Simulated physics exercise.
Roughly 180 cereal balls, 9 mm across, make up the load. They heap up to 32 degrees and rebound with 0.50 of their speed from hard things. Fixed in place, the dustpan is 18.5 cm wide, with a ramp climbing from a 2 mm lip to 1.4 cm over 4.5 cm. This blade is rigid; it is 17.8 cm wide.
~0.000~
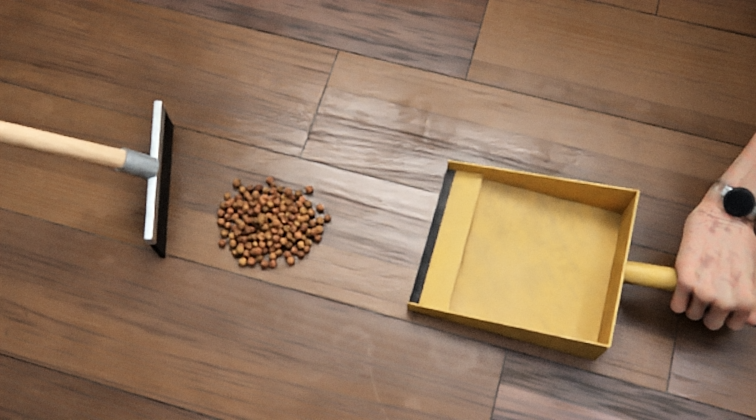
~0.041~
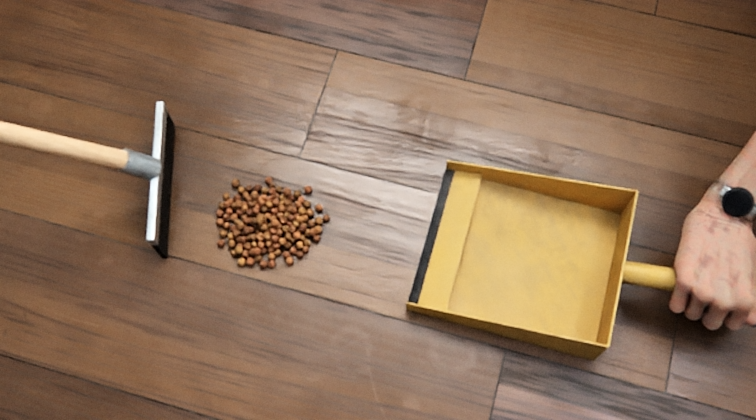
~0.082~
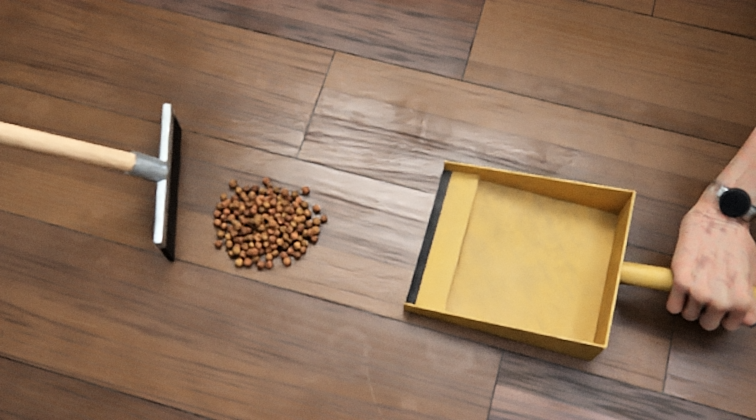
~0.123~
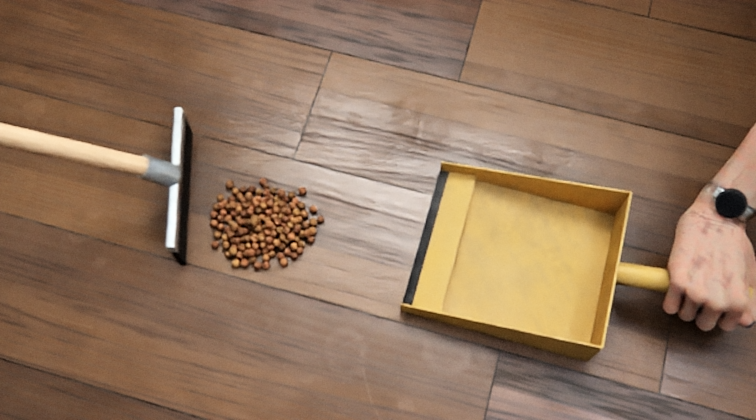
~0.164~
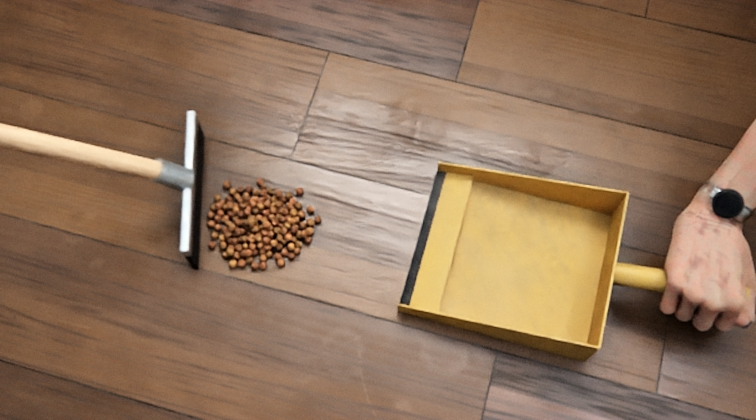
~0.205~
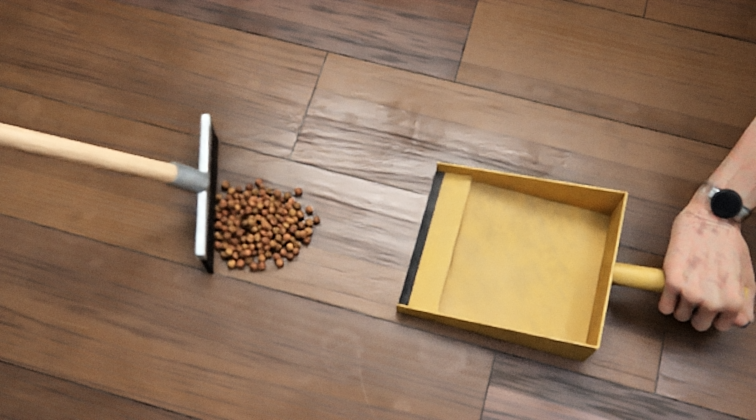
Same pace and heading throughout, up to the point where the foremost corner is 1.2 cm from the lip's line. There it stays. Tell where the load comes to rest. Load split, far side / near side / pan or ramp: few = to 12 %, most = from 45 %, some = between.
Split - far side: Few, near side: Few, pan: Some.
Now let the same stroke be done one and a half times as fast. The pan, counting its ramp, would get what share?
Share: Close to 25 %.
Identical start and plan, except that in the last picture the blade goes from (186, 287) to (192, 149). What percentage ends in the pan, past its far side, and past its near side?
Pan 0 % / far 0 % / near 20 %.
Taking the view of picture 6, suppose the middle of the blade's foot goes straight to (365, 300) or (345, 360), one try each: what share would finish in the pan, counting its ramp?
I'd expect about 0 percent, then about 0 percent.
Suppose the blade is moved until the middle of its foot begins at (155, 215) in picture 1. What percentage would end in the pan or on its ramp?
I'd estimate about 10 per cent.
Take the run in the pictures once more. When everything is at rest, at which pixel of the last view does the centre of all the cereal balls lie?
Once everything settles, the centre is around (407, 243).
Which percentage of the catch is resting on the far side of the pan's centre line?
20 per cent.
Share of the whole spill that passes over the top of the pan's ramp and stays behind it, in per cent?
Around 0 percent.
Then, at 0.43 s, middle of the blade 14 cm from the lip; 0 % over the lip, far side 0 %, near side 5 %.
Then, at 0.58 s, middle of the blade 7 cm from the lip; 0 % over the lip, far side 0 %, near side 5 %.
After 0.85 s, middle of the blade 4 cm from the lip; 25 % over the lip, far side 5 %, near side 5 %.
At rest (1.3 s), far side 5 %, near side 5 %, pan 25 %, in front of the lip or behind the blade 65 %.
